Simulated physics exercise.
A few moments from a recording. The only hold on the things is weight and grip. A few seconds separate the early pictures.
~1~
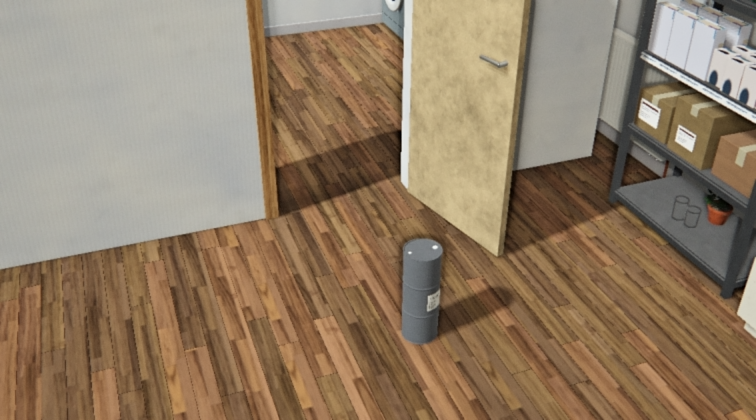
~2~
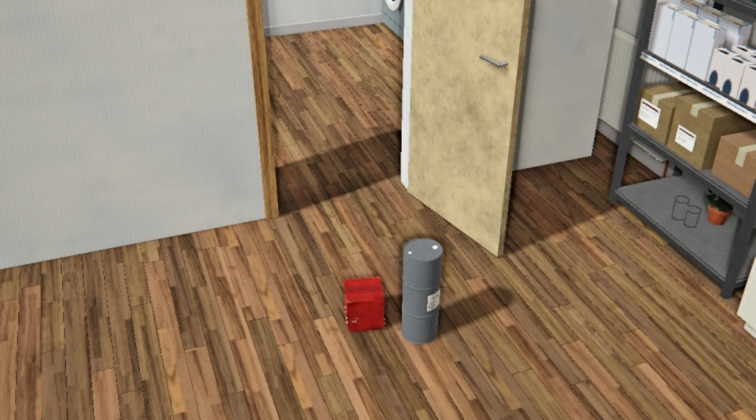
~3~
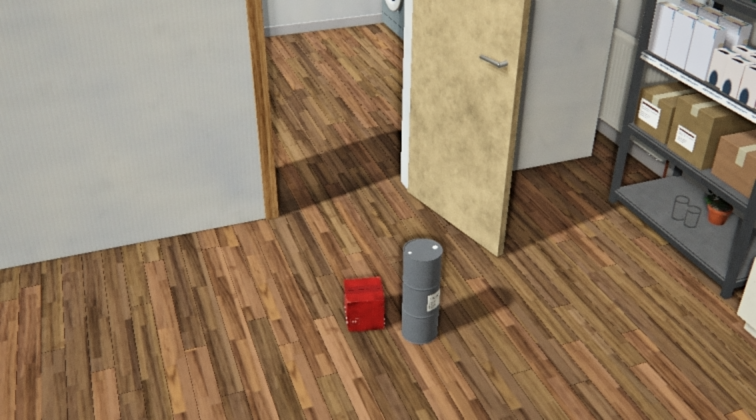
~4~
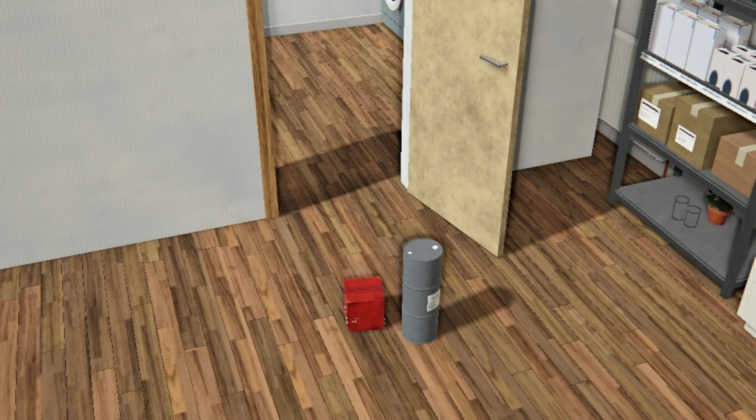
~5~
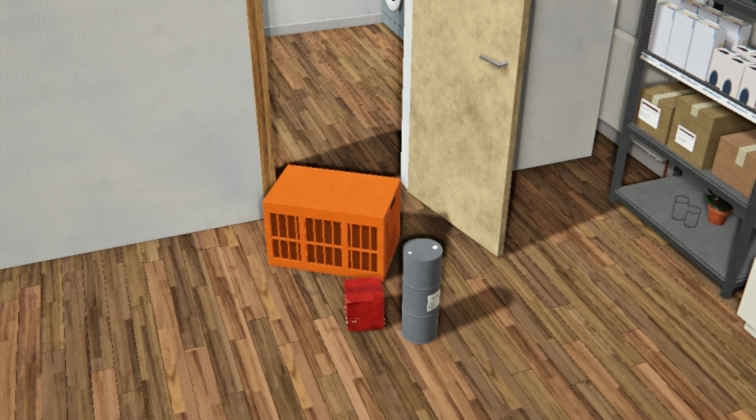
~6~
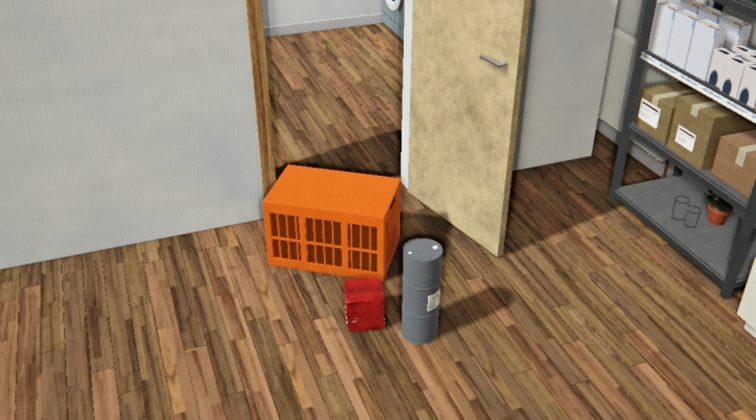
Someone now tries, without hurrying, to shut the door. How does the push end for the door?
The door cannot travel further.
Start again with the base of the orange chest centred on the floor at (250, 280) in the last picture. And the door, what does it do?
What you'd see next is that it swings to completion.
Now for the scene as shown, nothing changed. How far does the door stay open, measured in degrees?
It stays open at around 65°.
Then, 0.60 s later than the last frame, open by 90°.
Then, 1.00 s later than the last frame, open by 71°.
When it is over, open by 63°; all 3 as before. End places, in pixels of the last picture, orange chest near (333, 222).
